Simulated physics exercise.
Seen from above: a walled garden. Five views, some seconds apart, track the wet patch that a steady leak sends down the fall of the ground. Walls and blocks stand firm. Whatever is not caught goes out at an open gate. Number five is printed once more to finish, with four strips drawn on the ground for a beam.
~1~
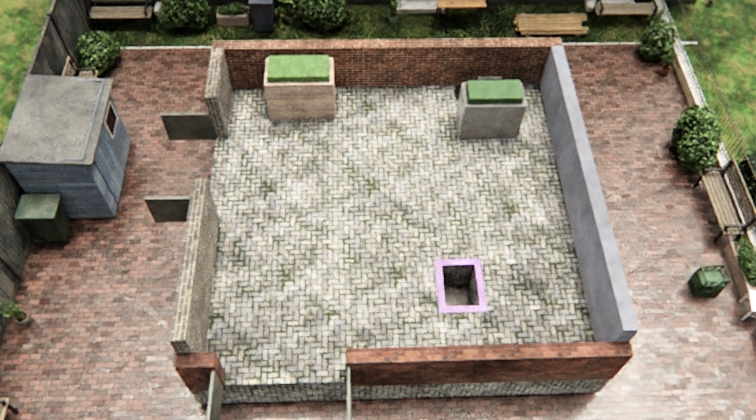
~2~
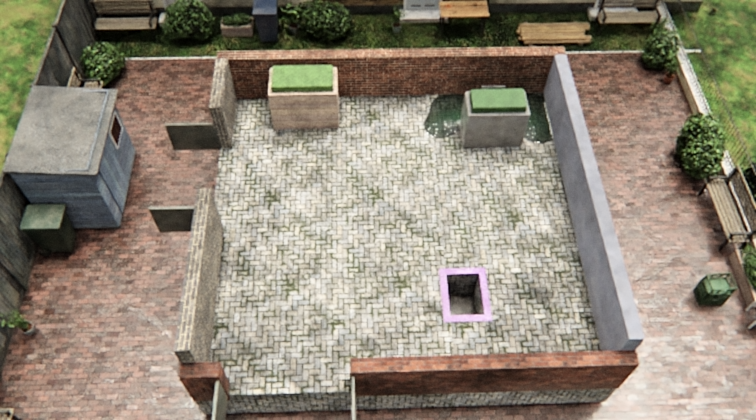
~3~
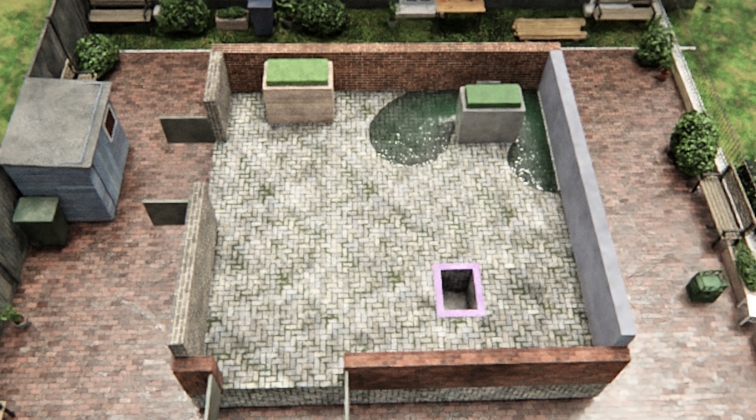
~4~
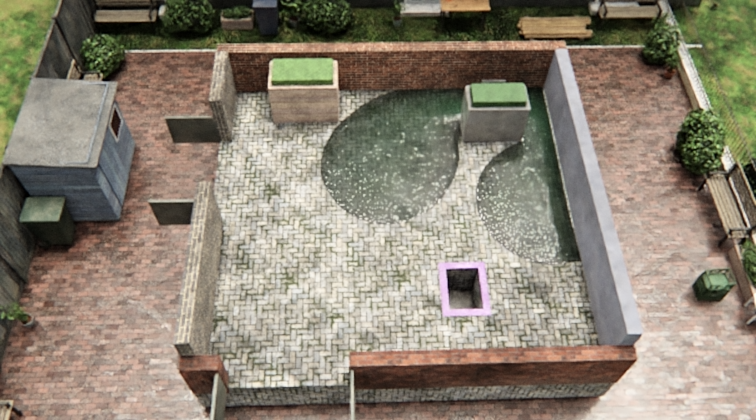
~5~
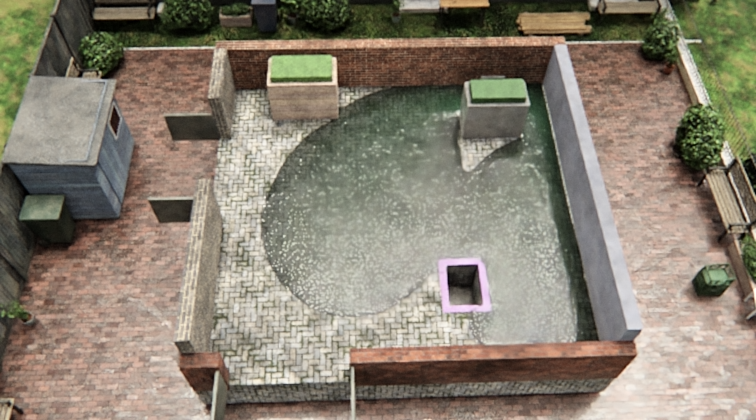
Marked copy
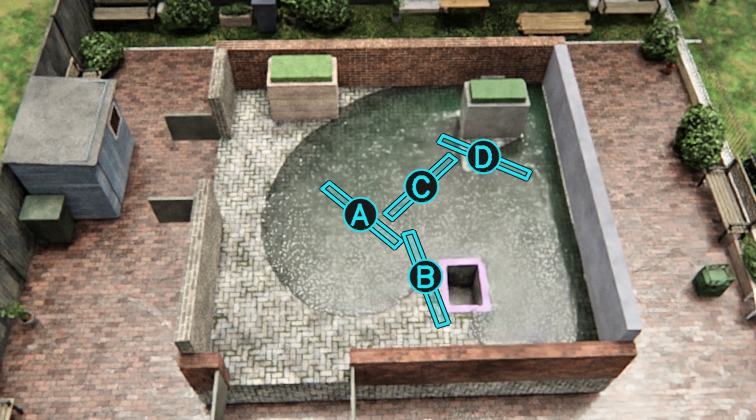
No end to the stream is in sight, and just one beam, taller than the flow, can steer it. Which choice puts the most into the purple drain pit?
A is best.
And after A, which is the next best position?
B it is.
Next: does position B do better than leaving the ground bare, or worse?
Better.
In cyan, A from (325, 185) to (398, 244); B from (408, 232) to (443, 324); C from (388, 216) to (452, 157); D from (440, 138) to (528, 175).
For position A, about 38 % of the stream goes into the purple drain pit, about 62 % out by the gates.
For position B, about 23 % of the stream goes into the purple drain pit, about 77 % out by the gates.
For position C, about 14 % of the stream goes into the purple drain pit, about 86 % out by the gates.
For position D, about 11 % of the stream goes into the purple drain pit, about 89 % out by the gates.
